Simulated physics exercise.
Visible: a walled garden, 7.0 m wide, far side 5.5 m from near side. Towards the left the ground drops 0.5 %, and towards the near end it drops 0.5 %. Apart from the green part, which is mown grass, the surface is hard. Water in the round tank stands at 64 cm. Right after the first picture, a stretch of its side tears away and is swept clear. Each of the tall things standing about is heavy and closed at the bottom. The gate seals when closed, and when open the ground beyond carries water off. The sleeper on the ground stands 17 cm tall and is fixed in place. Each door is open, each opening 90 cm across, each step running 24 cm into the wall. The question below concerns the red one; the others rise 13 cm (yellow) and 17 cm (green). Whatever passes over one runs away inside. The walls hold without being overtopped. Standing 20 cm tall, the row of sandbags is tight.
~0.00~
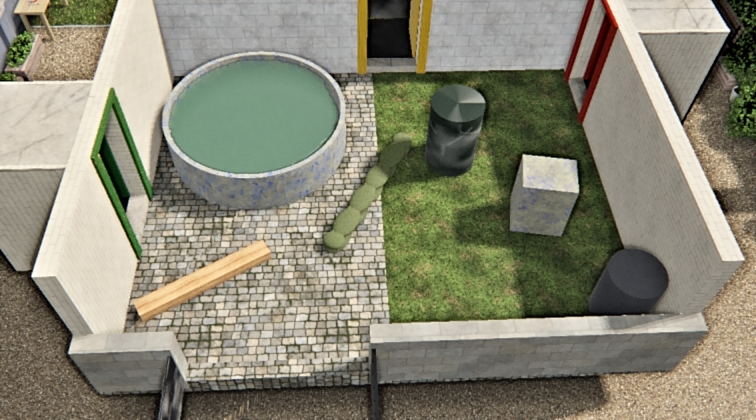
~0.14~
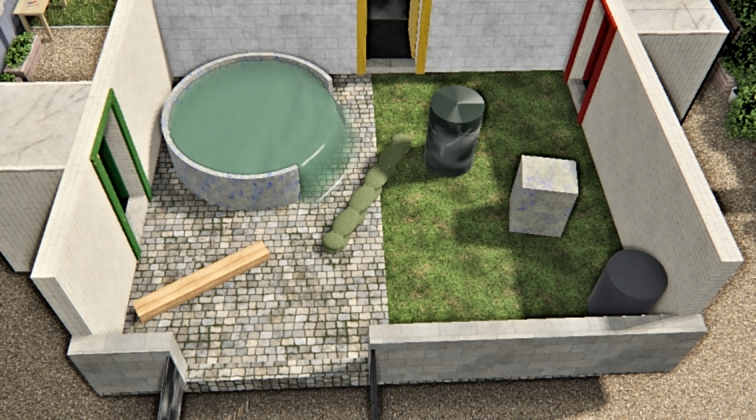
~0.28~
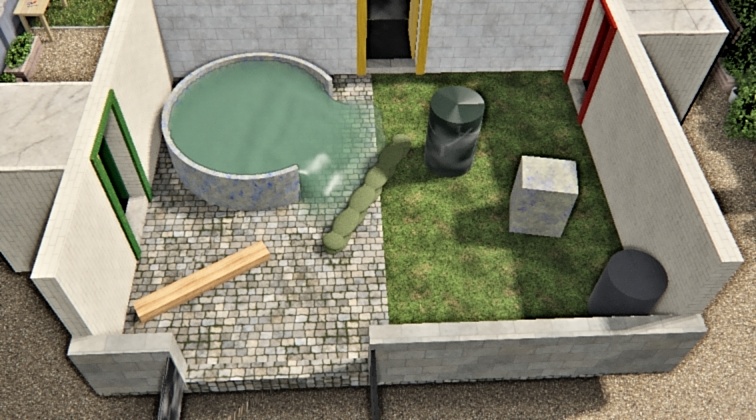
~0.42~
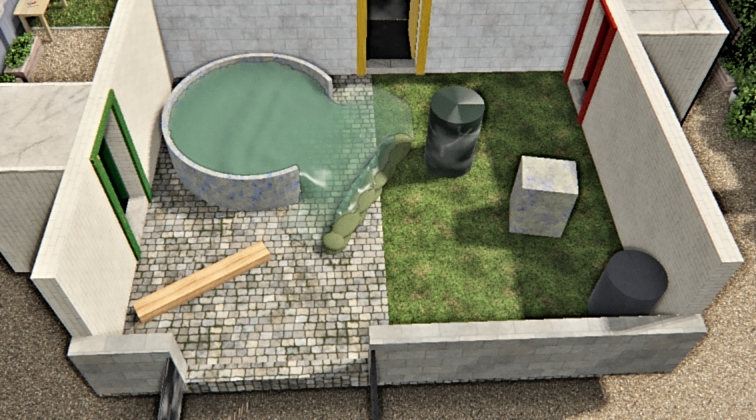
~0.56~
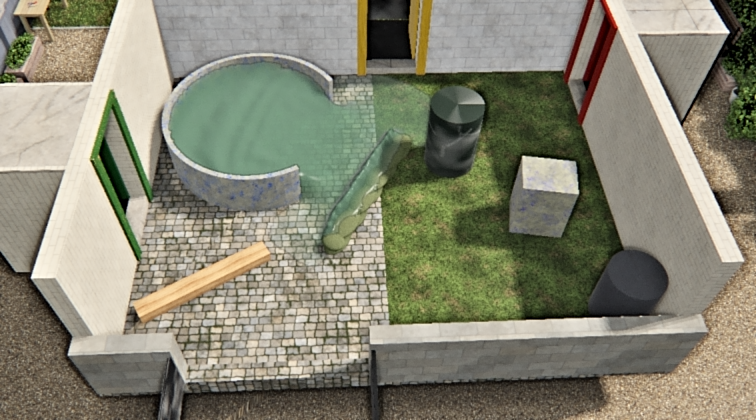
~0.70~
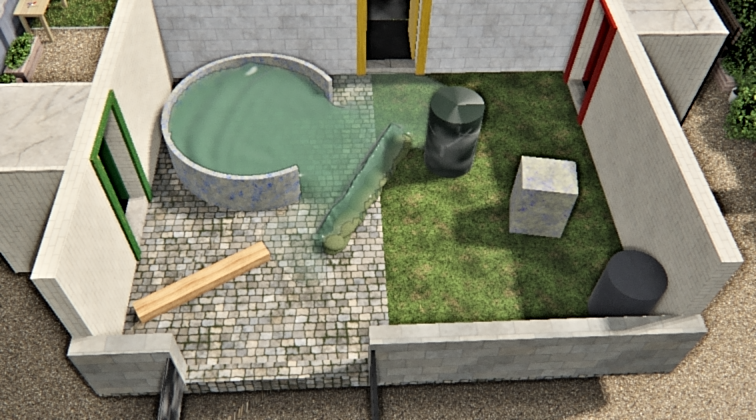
A round tank's side opens, and green water spreads across the paving around a hedge.
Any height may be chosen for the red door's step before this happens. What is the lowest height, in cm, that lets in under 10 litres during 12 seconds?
About 23 cm.
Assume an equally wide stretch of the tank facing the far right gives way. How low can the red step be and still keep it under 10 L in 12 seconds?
Close to 30 cm at the least.
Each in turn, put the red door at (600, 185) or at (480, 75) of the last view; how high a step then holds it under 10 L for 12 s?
In turn: Roughly 9.5 cm, roughly 16 cm.
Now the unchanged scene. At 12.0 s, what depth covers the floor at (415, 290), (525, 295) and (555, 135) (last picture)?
Depths of roughly 8 cm, 7 cm and 7 cm, in that order.
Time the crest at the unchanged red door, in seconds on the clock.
Approximately 3.0 s.
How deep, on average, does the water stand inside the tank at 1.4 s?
Close to 40 cm deep on average.
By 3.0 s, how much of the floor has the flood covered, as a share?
Around 85 per cent of the floor.
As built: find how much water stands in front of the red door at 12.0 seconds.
Depth: Near 7.0 cm.
After 1.4 s water covers 40 % of the floor, deepest (48 cm) near (363, 186); it has not reached the red door.
After 3.0 s water covers 85 % of the floor, deepest (29 cm) near (363, 186); 25 cm at the red door, 23 litres in over its 10 cm step.
After 12.0 s water covers 95 % of the floor, deepest (12 cm) near (138, 328); 7 cm at the red door, 127 litres in over its 10 cm step.
At the red door as built, the water arrived by 2.3 s and peaked near 25 cm at 3.0 s.
With a step of 19.5 cm, 24 litres would have come in within the 12 s; with 26.5 cm, 2 litres. So under 10 litres takes about 23 cm.
